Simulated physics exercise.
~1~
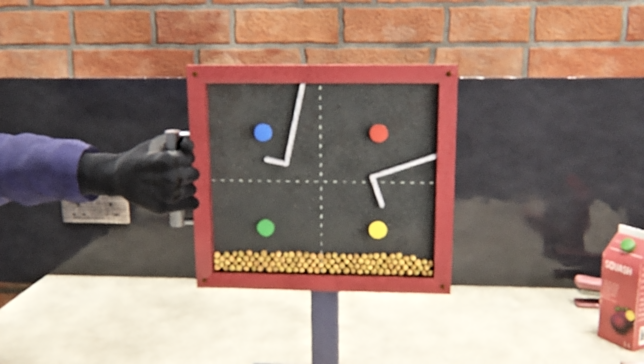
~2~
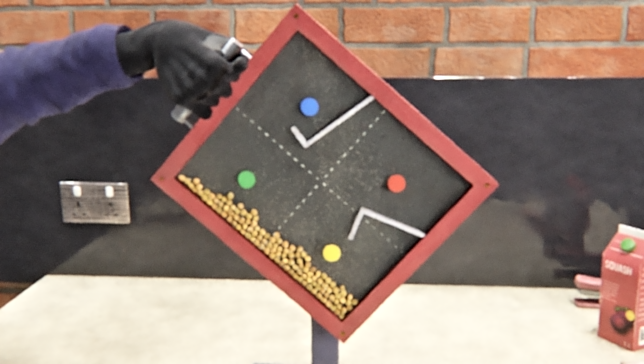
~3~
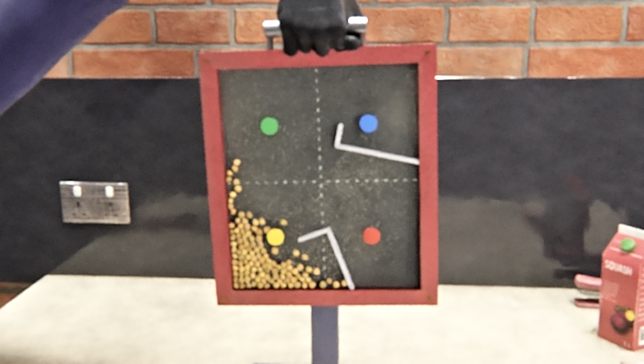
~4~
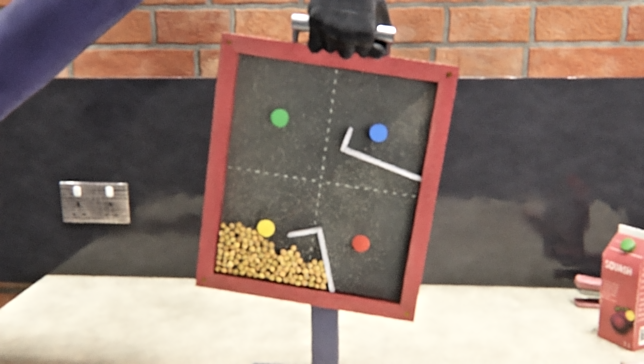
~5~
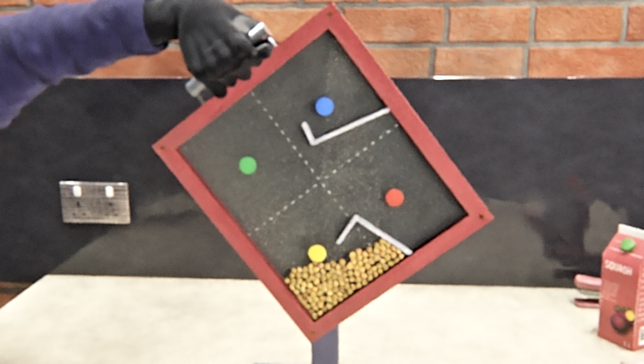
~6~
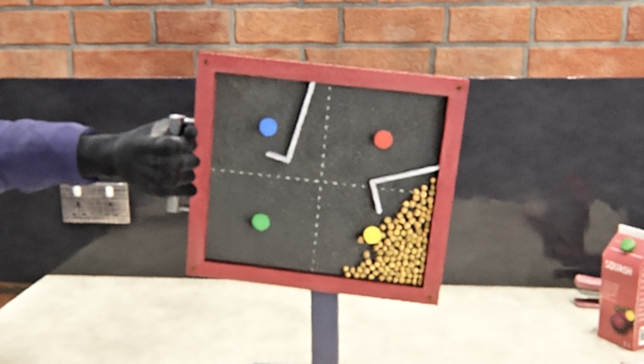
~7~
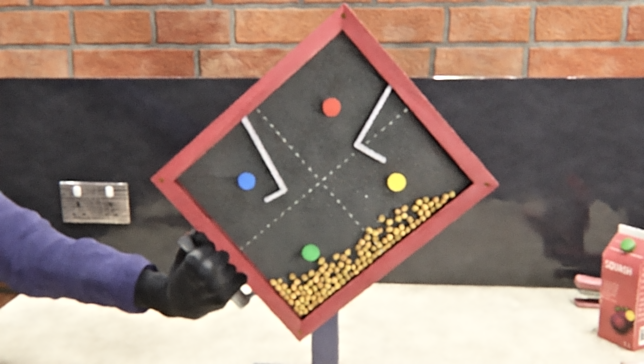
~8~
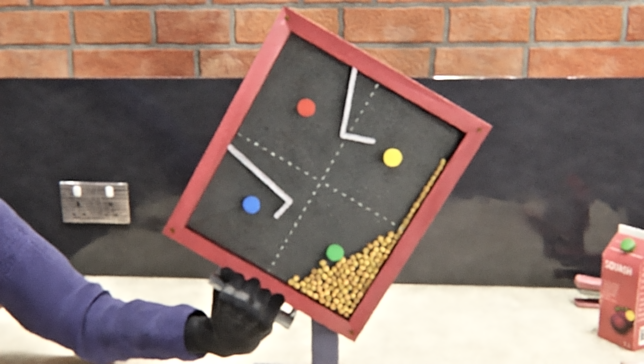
A gloved hand turned a red-framed box of small golden beads clockwise onto its side, then swung it back past level the other way, and the beads slid left, then right, ending heaped in the bottom corner around the green dot.
